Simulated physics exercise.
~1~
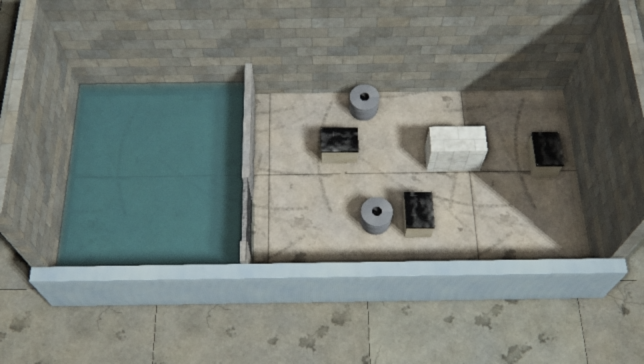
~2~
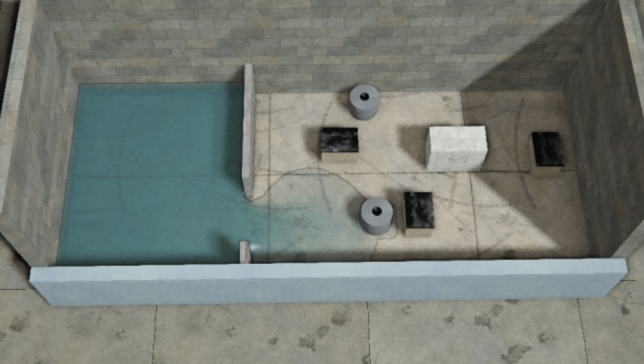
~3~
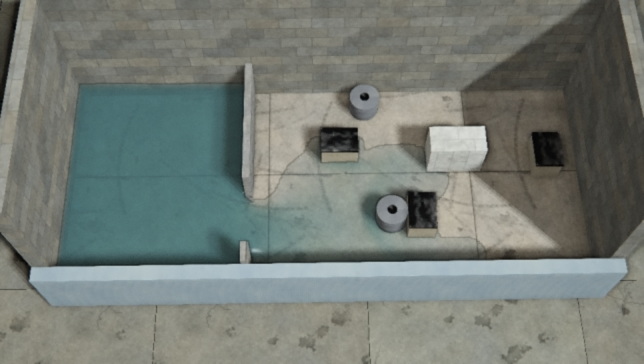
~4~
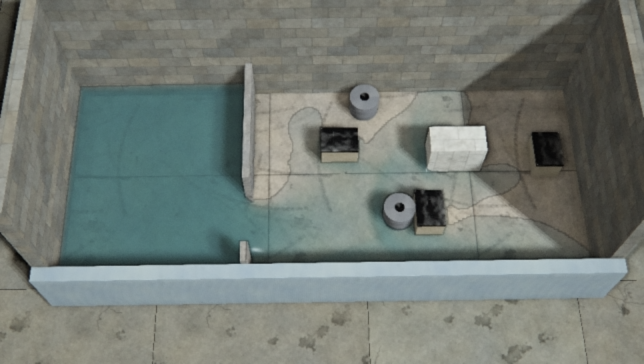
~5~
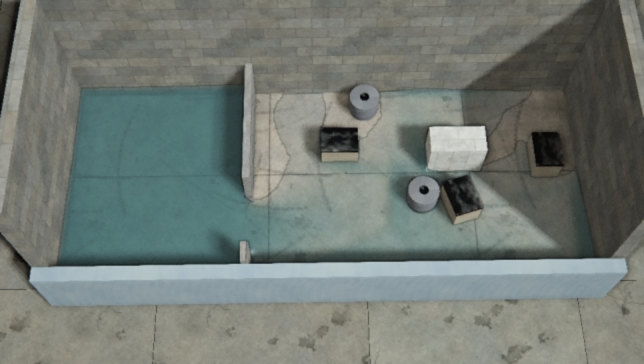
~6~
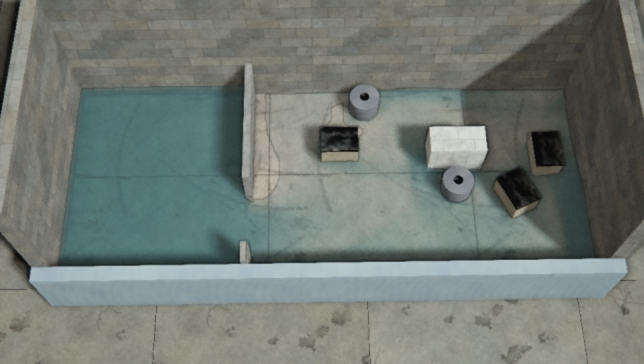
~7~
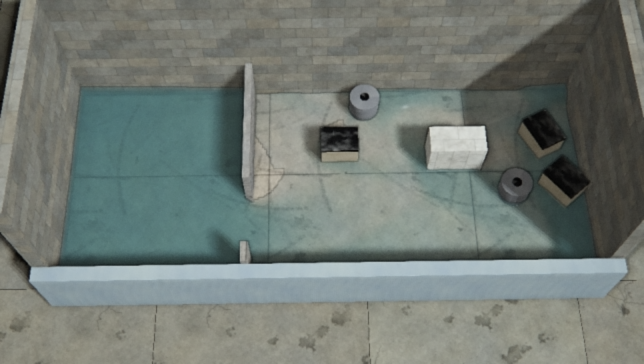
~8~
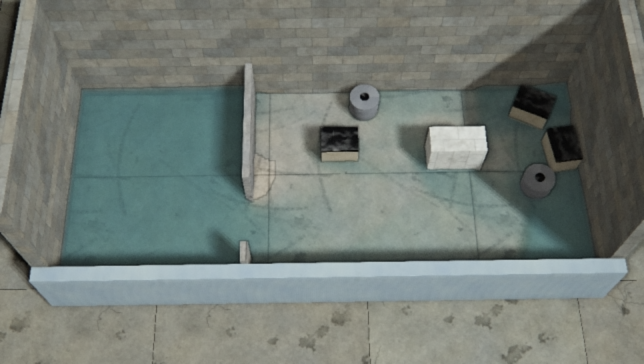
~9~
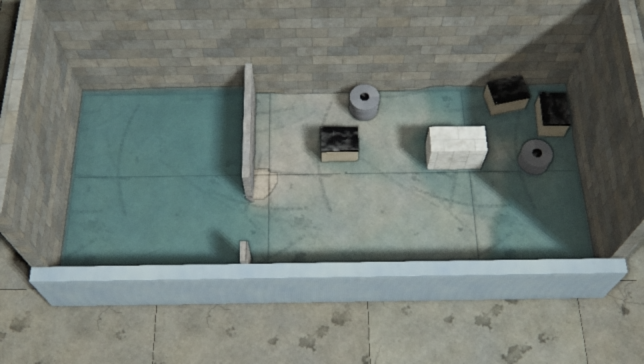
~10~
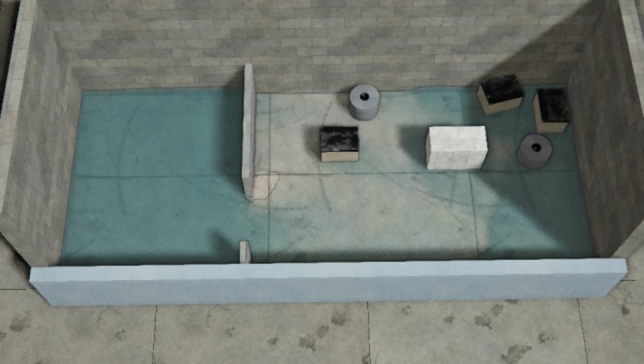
Walled store with an inner room, water spilling through a doorway and pushing two dark-topped chests and a grey tub into the far right corner.
